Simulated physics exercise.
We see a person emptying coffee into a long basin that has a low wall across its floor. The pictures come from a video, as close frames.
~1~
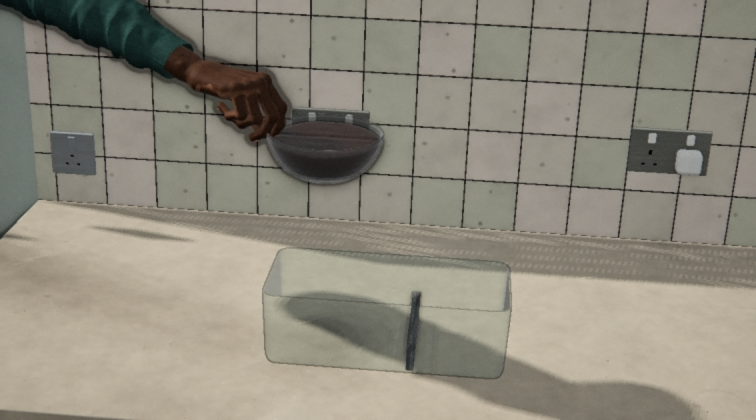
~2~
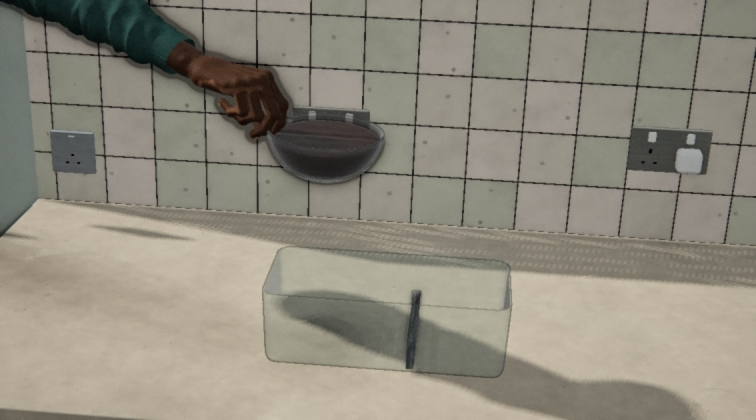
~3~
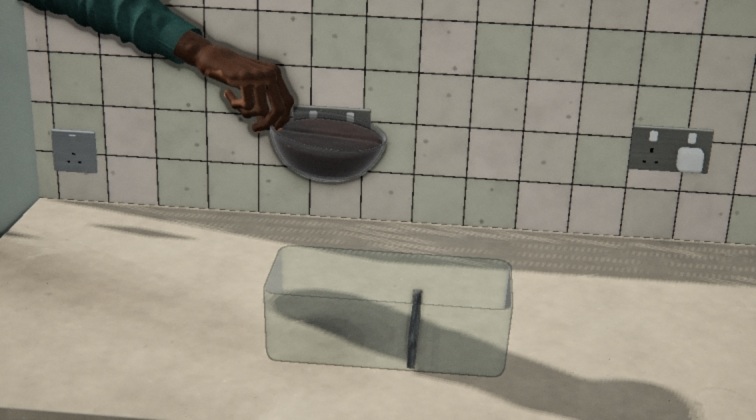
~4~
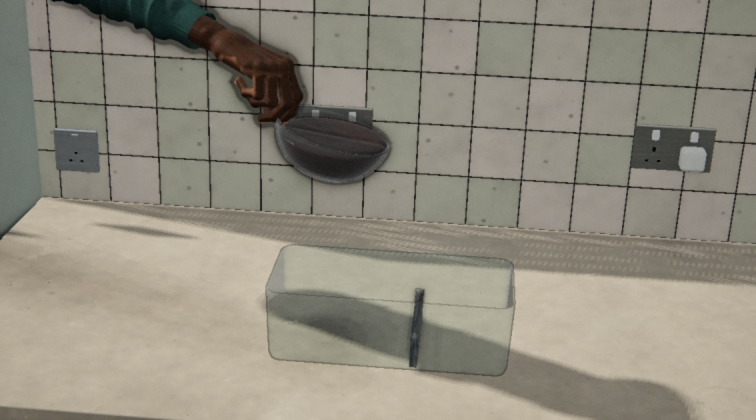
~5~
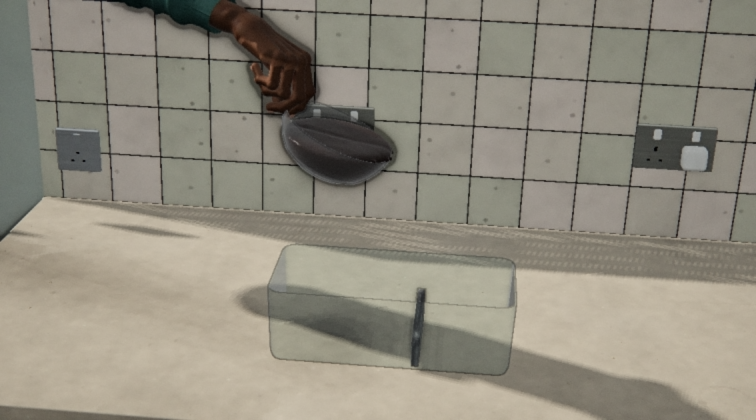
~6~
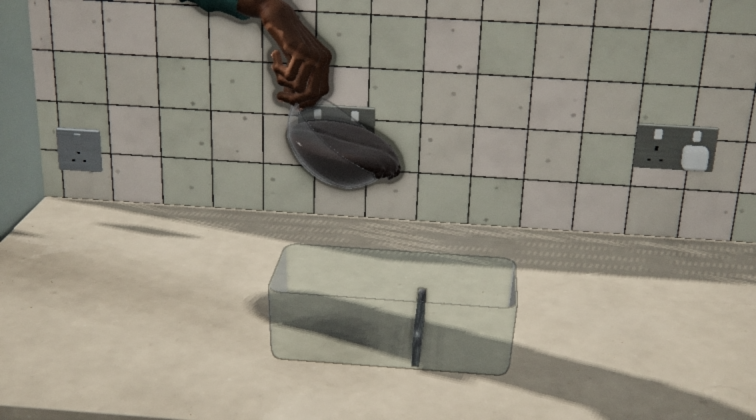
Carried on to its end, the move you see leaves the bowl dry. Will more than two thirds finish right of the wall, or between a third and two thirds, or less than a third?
Right of the wall there will be between a third and two thirds.
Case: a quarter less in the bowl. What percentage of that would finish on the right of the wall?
Something like 35 per cent, give or take.
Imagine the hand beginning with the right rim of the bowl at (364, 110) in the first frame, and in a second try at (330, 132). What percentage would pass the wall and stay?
Close to 25 % for the first start and close to 10 % for the second.
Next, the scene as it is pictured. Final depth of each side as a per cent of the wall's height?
On the left it sits near 20, while on the right it sits near 30.
A moment on, the bowl is tipped right over and 1 per cent is still to pour, 15 is left of the wall and 41 right of it.
Next, the bowl is tipped right over and 0 per cent is still to pour, 47 is left of the wall and 40 right of it.
Then the bowl is tipped right over and 0 per cent is still to pour, 50 is left of the wall and 45 right of it.
Later the bowl is tipped right over and 0 per cent is still to pour, 51 is left of the wall and 45 right of it.
Finally, 51 per cent lies left of the wall, 45 right of it and 4 outside.
